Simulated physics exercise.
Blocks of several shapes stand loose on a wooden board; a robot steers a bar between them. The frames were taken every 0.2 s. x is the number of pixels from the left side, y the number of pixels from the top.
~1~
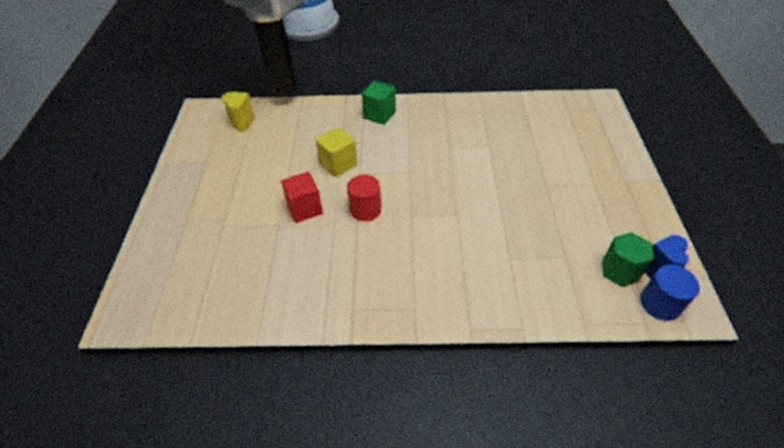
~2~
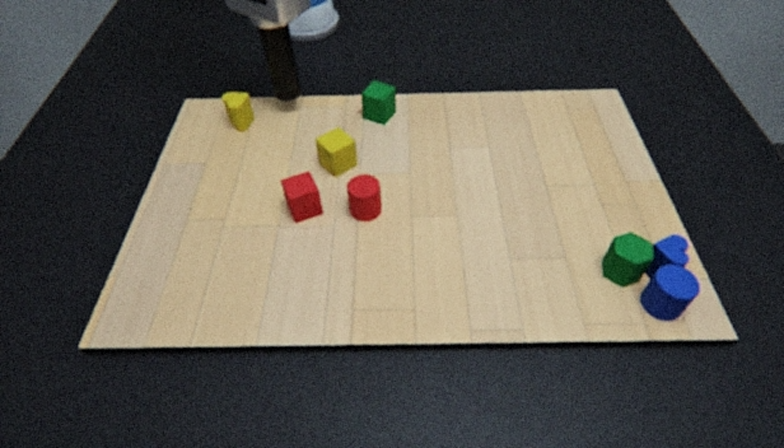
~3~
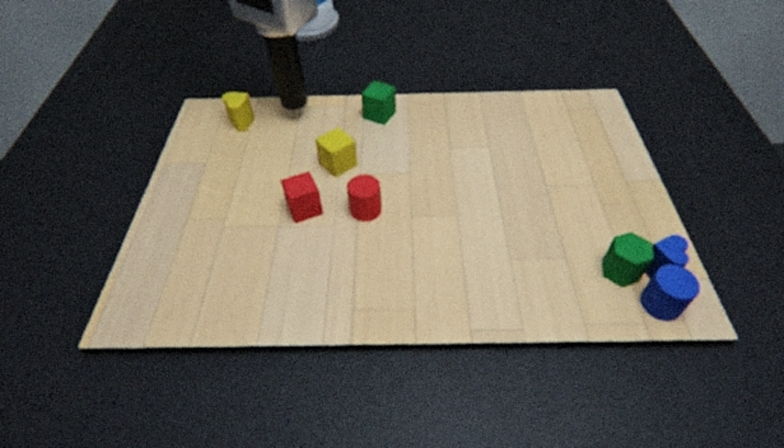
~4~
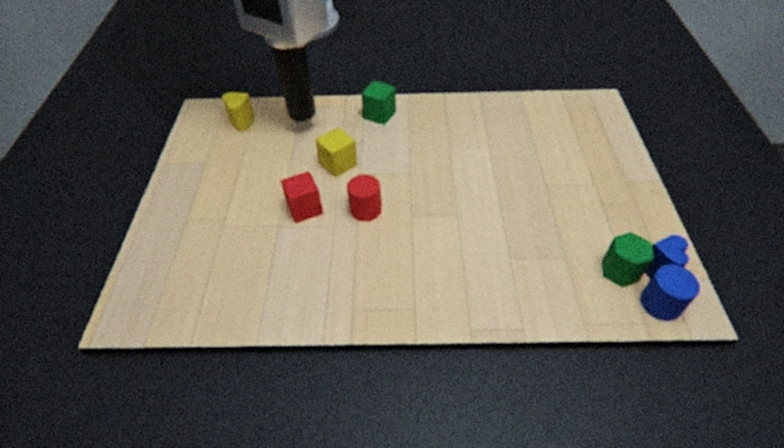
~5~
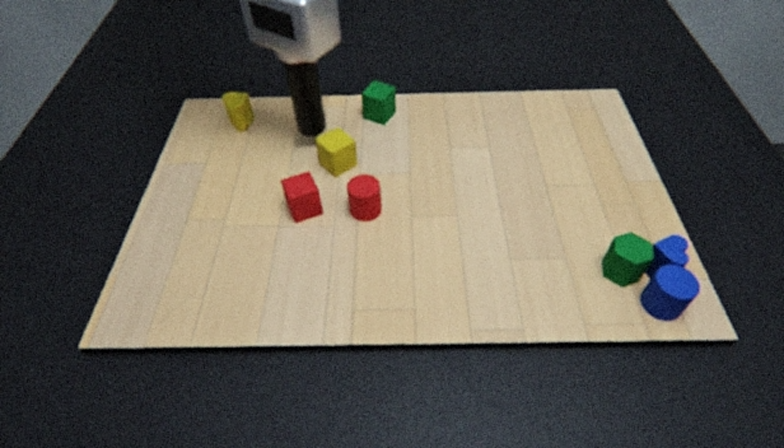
In the video, colored blocks rest on a wooden board while a robot moves a dark bar from the back edge toward the viewer and slightly right, bringing it close to the yellow four-sided block; the blocks stay still.
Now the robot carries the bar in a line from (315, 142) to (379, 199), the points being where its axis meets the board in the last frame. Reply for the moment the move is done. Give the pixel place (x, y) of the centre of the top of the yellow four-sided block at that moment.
About (389, 197).
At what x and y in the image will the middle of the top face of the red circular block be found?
It will likely be found at (381, 224).
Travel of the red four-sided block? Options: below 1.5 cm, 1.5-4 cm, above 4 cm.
If I had to pick, the red four-sided block travels less than 1.5 cm here.
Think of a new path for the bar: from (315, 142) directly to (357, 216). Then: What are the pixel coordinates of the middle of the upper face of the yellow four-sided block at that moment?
Put as a pixel place, it's (373, 162).
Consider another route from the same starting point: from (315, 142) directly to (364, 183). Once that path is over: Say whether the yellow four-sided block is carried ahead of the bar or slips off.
The bar keeps it before itself.
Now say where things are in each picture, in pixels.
In the first frame, lower end of the bar (284, 88), tops of blocks, red four-sided block (299, 184), yellow four-sided block (335, 139), red circular block (363, 185).
In the second frame, bar (288, 94), blocks as before.
In the third frame, bar (294, 103), blocks as before.
In the fourth frame, bar (302, 114), blocks as before.
In the fifth frame, bar (312, 128), red four-sided block (299, 184), yellow four-sided block (335, 139), red circular block (363, 185).
The first path, step by step. One third of the way, bar (333, 146); yellow four-sided block (348, 151).
Two thirds of the way, bar (354, 165); yellow four-sided block (367, 173), turned 20° clockwise; red circular block (370, 198).
At the end, bar (378, 186); red four-sided block not moved; yellow four-sided block (389, 197), turned 35° clockwise; red circular block (381, 224).
